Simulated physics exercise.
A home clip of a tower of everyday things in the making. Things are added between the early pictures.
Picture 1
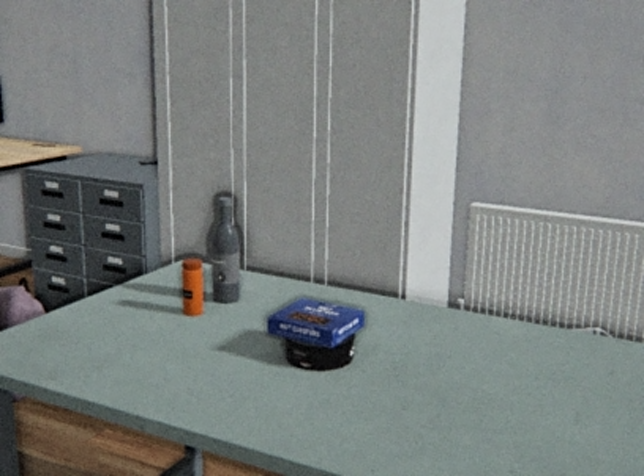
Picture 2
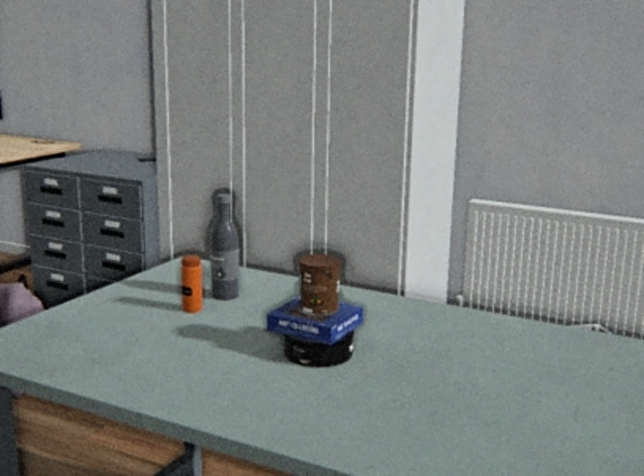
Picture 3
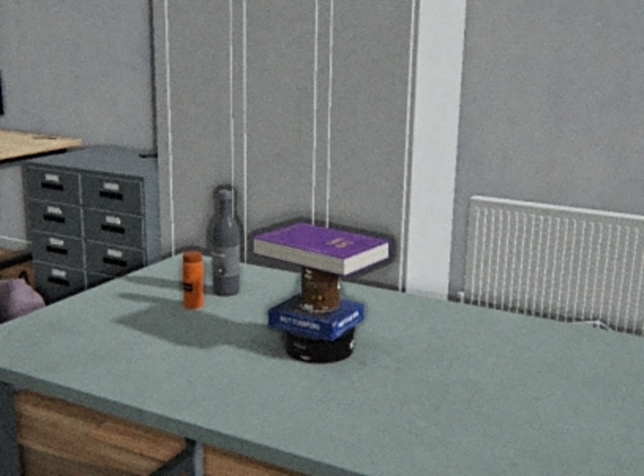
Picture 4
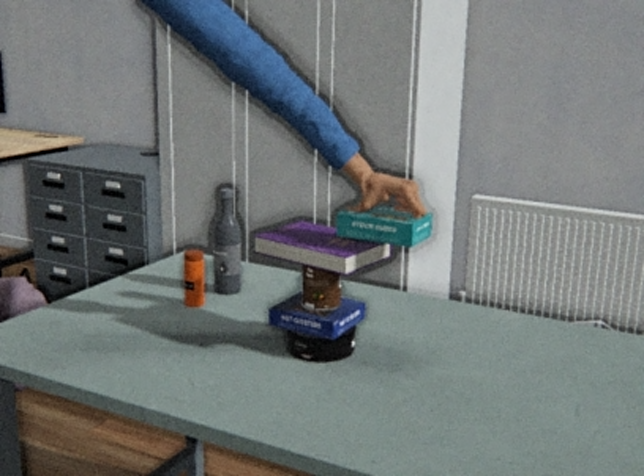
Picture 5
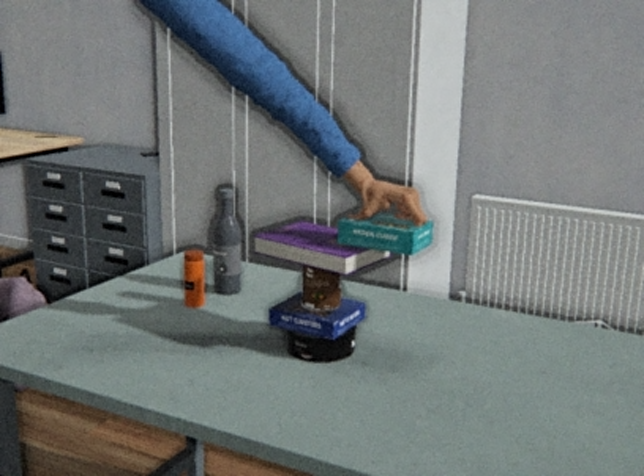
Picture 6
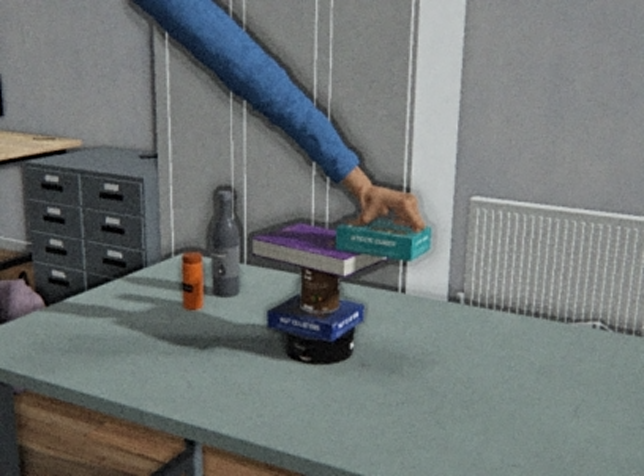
The footage shows a blue box on a black tub, then a brown tin and a purple book added on top, before a blue-sleeved arm lowers a turquoise packet slightly onto the book's right side.
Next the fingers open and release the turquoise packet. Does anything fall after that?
It loses its balance.
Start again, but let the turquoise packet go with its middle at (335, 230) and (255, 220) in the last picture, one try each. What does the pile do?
In the first case it keeps its balance; in the second case it loses its balance.
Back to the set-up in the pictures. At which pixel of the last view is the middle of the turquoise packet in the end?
Near (433, 374).
Then, 0.40 s on from there, turquoise packet now fallen.
Then, 0.50 s on from there, things are still on the move.
In the end, fallen, turquoise packet; the other 6 unmoved. At the end, from the last picture's camera, turquoise packet near (433, 374). The pile comes apart.
